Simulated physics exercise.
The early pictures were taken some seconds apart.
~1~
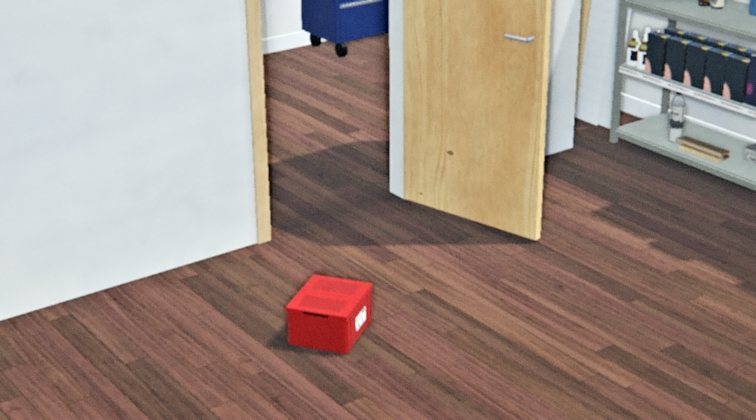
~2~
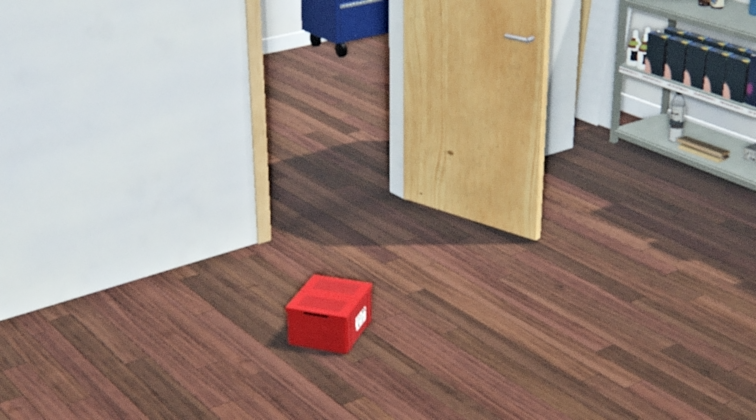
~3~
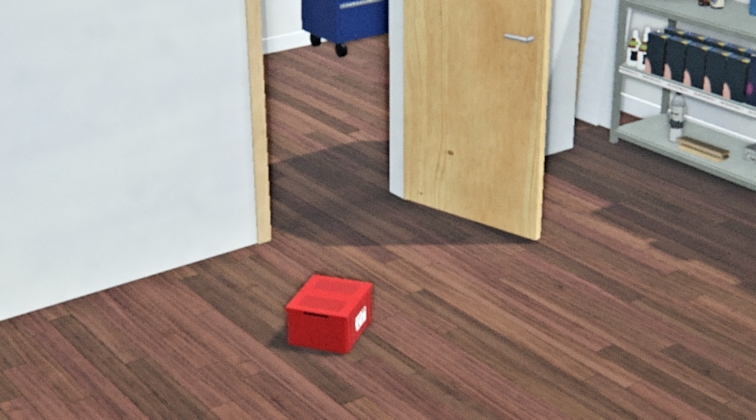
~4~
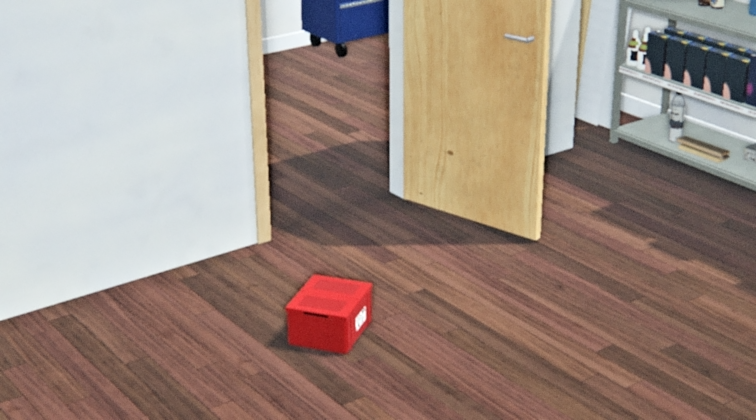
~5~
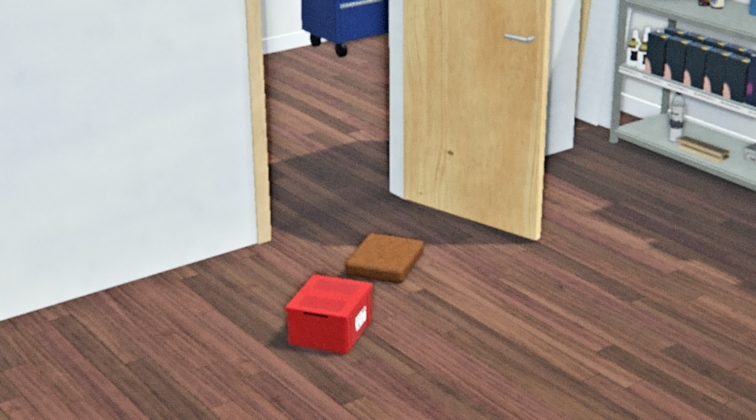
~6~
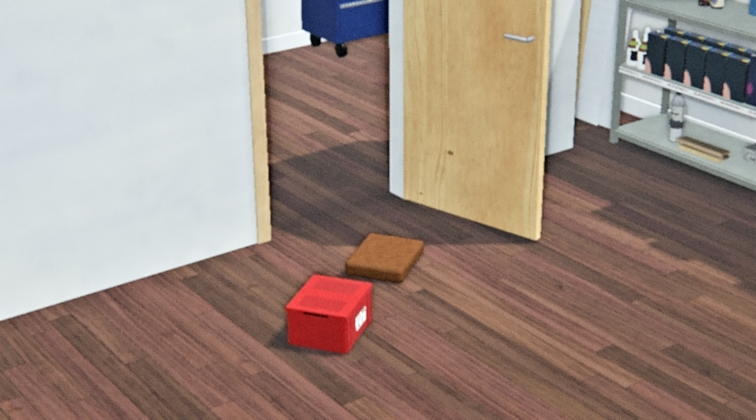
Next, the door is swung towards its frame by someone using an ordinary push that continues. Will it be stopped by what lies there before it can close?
Yep, watching it, the door travels the full way over.
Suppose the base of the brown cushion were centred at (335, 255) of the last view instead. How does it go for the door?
Well, then the door stays ajar.
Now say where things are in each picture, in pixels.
In the first picture, door wide open and still; red tote (330, 315).
In the second picture, door wide open and still; red tote (330, 315).
In the third picture, door wide open and still; red tote (330, 315).
In the fourth picture, door wide open and still; red tote (330, 315).
In the fifth picture, door wide open and still; red tote (330, 315).
In the sixth picture, door wide open and still; brown cushion (385, 258); red tote (330, 315).
Then, 1.50 s past the last view, open by 54°; brown cushion displaced a little near (368, 260).
Then, 2.10 s past the last view, open by 30°; brown cushion displaced about its own width near (306, 259).
Finally, open by 0°; moved from the start, brown cushion; red tote still in place. Final places as the last picture's camera would see them, brown cushion near (268, 259).
